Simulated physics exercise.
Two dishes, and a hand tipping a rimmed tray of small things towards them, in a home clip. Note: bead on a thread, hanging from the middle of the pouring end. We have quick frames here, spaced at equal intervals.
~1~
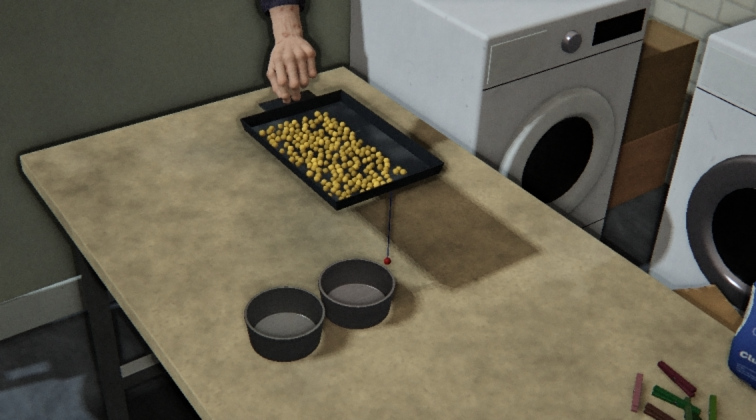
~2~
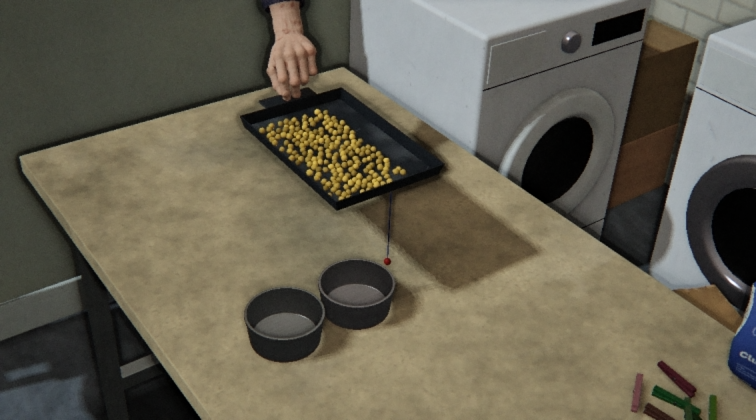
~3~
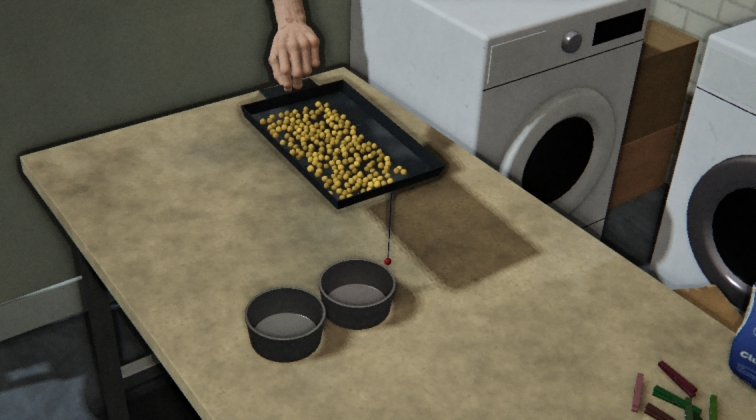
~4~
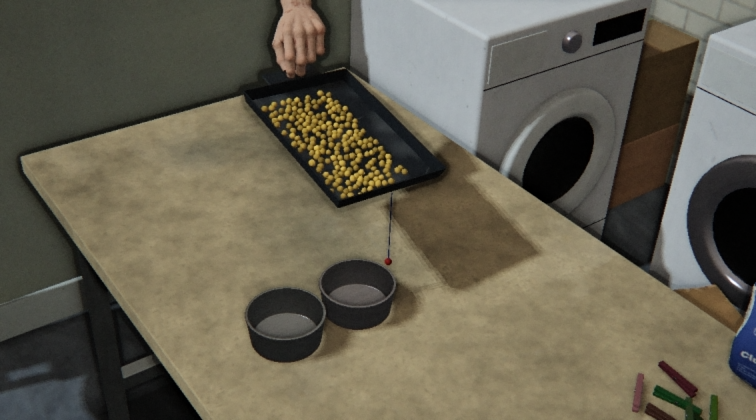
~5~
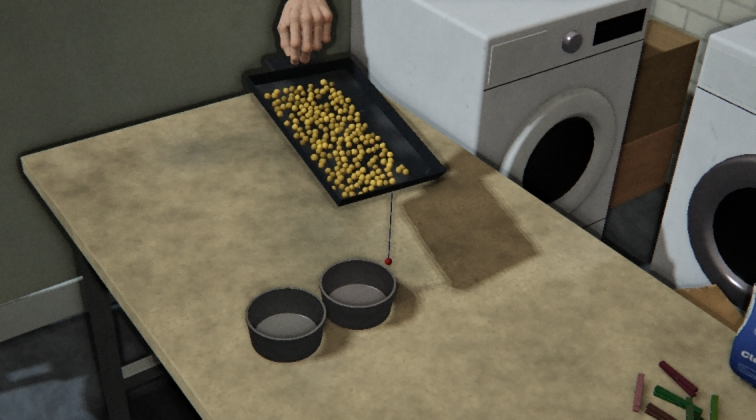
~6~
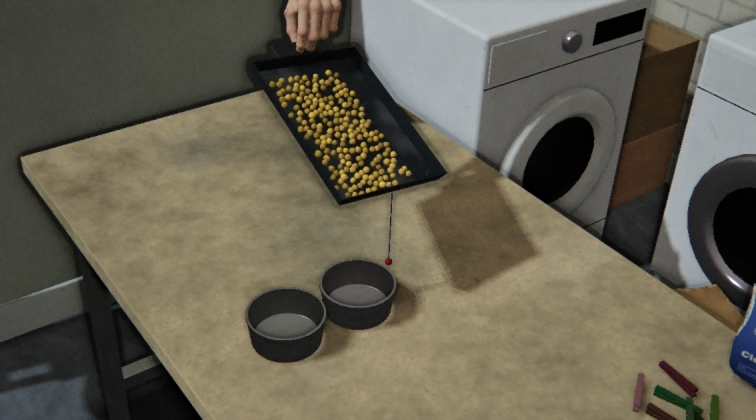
The clip shows a hand holding a dark rimmed tray of small yellow balls above a table with two empty round dishes, then gradually raising the tray's far end, while a red bead hangs from the near edge.
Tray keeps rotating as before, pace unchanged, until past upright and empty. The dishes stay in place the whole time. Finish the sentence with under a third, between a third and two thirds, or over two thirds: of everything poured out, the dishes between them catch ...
Of everything poured out, the dishes between them catch under a third.
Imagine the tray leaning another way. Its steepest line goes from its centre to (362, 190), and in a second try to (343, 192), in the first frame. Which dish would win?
One after the other: The rightmost dish, the rightmost dish.
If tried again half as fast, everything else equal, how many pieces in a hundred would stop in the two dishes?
Close to 0 per cent.
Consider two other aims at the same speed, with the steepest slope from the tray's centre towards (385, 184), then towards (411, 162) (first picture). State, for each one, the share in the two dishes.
First some 10, then 0 per cent.
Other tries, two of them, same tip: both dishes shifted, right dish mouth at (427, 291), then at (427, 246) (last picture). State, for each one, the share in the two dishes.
You'd end up with around 40 per cent and then around 40 per cent.
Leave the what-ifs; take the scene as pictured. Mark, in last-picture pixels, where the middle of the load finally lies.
Close to (455, 296) in the last picture.
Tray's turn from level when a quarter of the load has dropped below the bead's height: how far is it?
Roughly 90°.
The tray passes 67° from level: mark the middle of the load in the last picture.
Somewhere around pixel (411, 172) in the last picture.
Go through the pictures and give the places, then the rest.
Corners of the pouring end near (337, 199) and (440, 162), level; middle of the load near (328, 153), puffed corn balls; left dish near (305, 345); right dish near (378, 312); bead on its thread near (388, 261), in the first frame.
Corners of the pouring end near (337, 199) and (440, 163), level; middle of the load near (328, 152), in the second frame.
Corners of the pouring end near (339, 198) and (441, 164), tipped barely, lowest at the right corner; middle of the load near (329, 147), in the third frame.
Corners of the pouring end near (340, 198) and (442, 167), tipped a little, lowest at the right corner; middle of the load near (331, 140), in the fourth frame.
Corners of the pouring end near (342, 197) and (442, 169), tipped clearly, lowest at the right corner; middle of the load near (333, 134), in the fifth frame.
Corners of the pouring end near (344, 196) and (443, 171), tipped clearly, lowest at the right corner; middle of the load near (337, 129); left dish near (307, 345); right dish near (379, 313), in the sixth frame.
Shortly afterwards, tray tipped steeply; the bulk on the tray; a little in the air.
Next, tray tipped past a quarter turn; near a quarter on the tray; near a third outside both; near a third in the air.
Some moments later, tray tipped past a quarter turn; only a few in the right dish; all but a few outside both.
In the end, tray tipped past a quarter turn; none at all in the left dish; only a few in the right dish; all but a few outside both.
